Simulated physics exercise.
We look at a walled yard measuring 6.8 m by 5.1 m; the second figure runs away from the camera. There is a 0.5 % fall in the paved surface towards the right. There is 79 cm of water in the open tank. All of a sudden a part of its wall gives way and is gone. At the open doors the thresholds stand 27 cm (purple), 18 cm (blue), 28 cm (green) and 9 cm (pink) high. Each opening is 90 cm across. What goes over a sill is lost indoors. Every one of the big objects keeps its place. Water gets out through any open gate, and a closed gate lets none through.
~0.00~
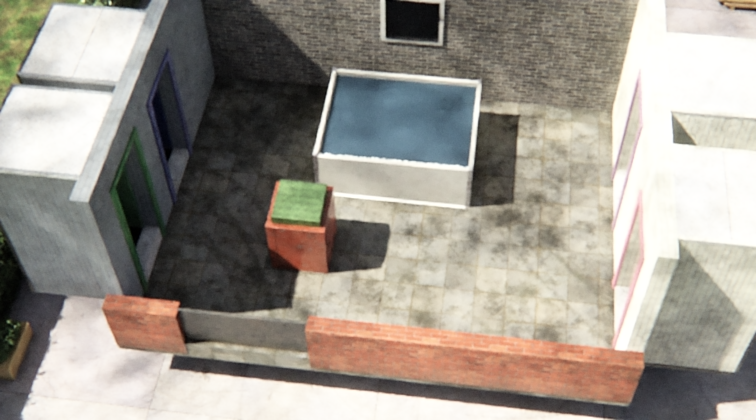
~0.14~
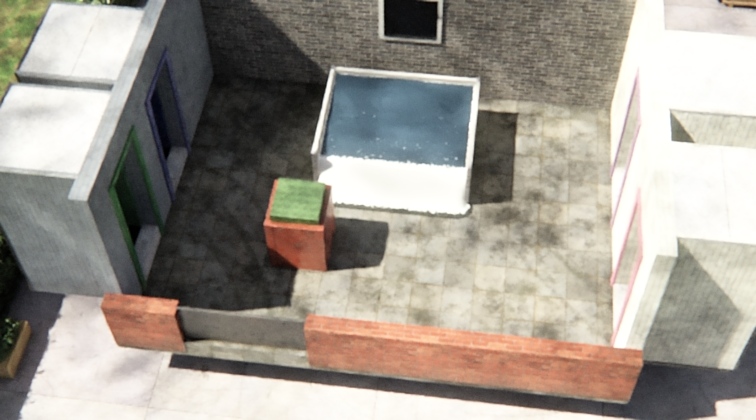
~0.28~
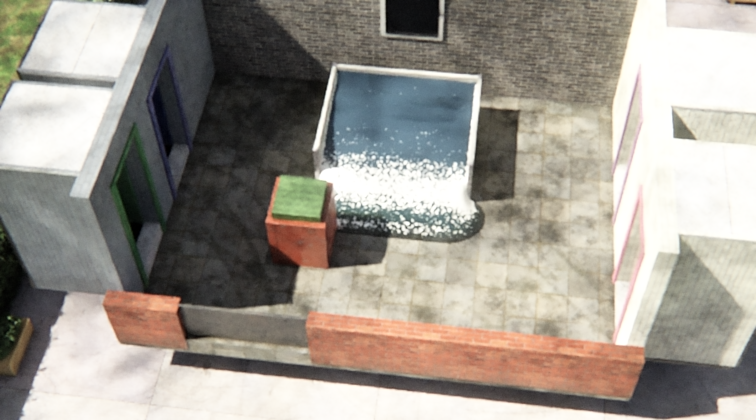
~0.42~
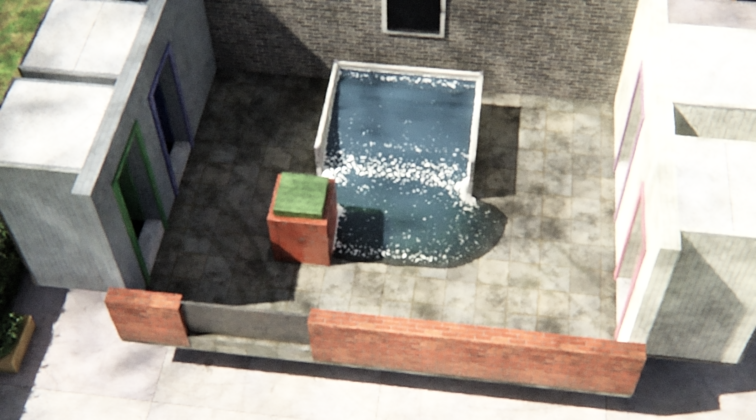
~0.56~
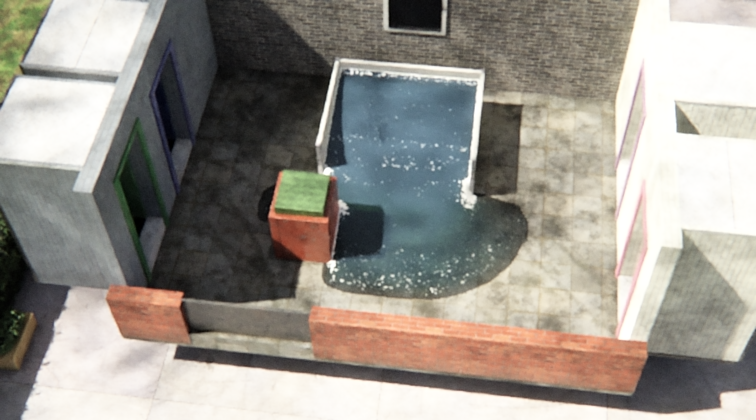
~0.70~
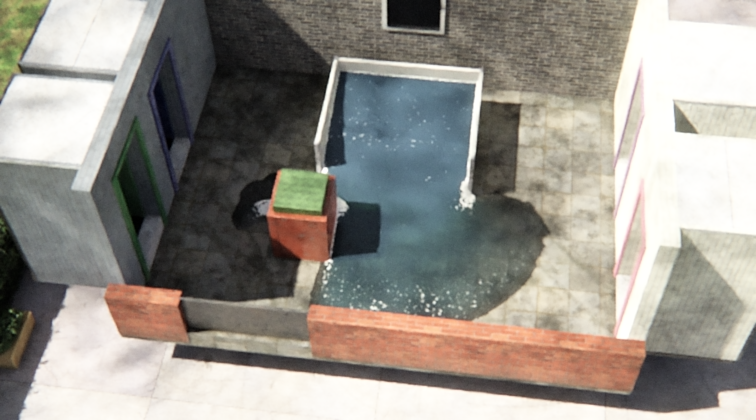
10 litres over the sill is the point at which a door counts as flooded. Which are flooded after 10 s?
Purple door: Lags behind the figure. Blue door: Lags behind the figure. Green door: Lags behind the figure. Pink door: Outstrips the figure.
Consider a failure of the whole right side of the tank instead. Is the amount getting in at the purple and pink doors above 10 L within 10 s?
Short answer, against that limit: Purple overshoots, pink overshoots.
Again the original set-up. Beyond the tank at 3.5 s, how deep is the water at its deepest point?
Around 33 centimetres.
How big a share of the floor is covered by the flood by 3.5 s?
About 75 per cent.
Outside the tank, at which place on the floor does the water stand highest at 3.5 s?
Near (604, 364).
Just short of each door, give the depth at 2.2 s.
Depth readings (cm): Purple = 0; blue = 17; green = 9; pink = 19.
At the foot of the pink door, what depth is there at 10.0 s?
10.5 cm or so.
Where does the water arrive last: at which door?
The answer is the purple door.
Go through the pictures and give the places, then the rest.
The open tank at (400, 121) is whole and still, 79 cm deep, in the first frame.
The front is at (465, 213), 1.2 m from the gap at (391, 185); 0.6 m2 of floor is under water; 79 cm left at the back of the open tank, in the second frame.
The front is at (477, 223), 1.4 m from the gap at (393, 183); 2.0 m2 of floor is under water; 78 cm left at the back of the open tank, in the third frame.
The front is at a hidden place, 1.8 m from the gap at (394, 182); 3.5 m2 of floor is under water; 70 cm left at the back of the open tank, in the fourth frame.
The front is at (500, 265), 2.1 m from the gap at (396, 180); 5.3 m2 of floor is under water; 67 cm left at the back of the open tank, in the fifth frame.
The front is at a hidden place, 2.7 m from the gap at (394, 179); 7.4 m2 of floor is under water; 65 cm left at the back of the open tank, in the sixth frame.
After 1.4 s water covers 45 % of the floor and is deepest (52 cm) near (374, 328); purple door not reached, blue door 10 cm at the sill, 0 L in, green door not reached, pink door not reached.
After 2.2 s water covers 60 % of the floor and is deepest (56 cm) near (604, 364); purple door not reached, blue door 17 cm at the sill, 0 L in, green door 9 cm at the sill, 0 L in, pink door 19 cm at the sill, 1 L in.
After 3.5 s water covers 75 % of the floor and is deepest (33 cm) near (604, 364); purple door 7 cm at the sill, 0 L in, blue door 14 cm at the sill, 1 L in, green door 21 cm at the sill, 0 L in, pink door 27 cm at the sill, 143 L in.
After 6.0 s water covers 100 % of the floor and is deepest (30 cm) near (413, 84); purple door 9 cm at the sill, 0 L in, blue door 7 cm at the sill, 1 L in, green door 11 cm at the sill, 0 L in, pink door 14 cm at the sill, 275 L in.
After 10.0 s water covers 95 % of the floor and is deepest (16 cm) near (604, 258); purple door 13 cm at the sill, 0 L in, blue door 11 cm at the sill, 1 L in, green door 4 cm at the sill, 0 L in, pink door 10 cm at the sill, 287 L in.
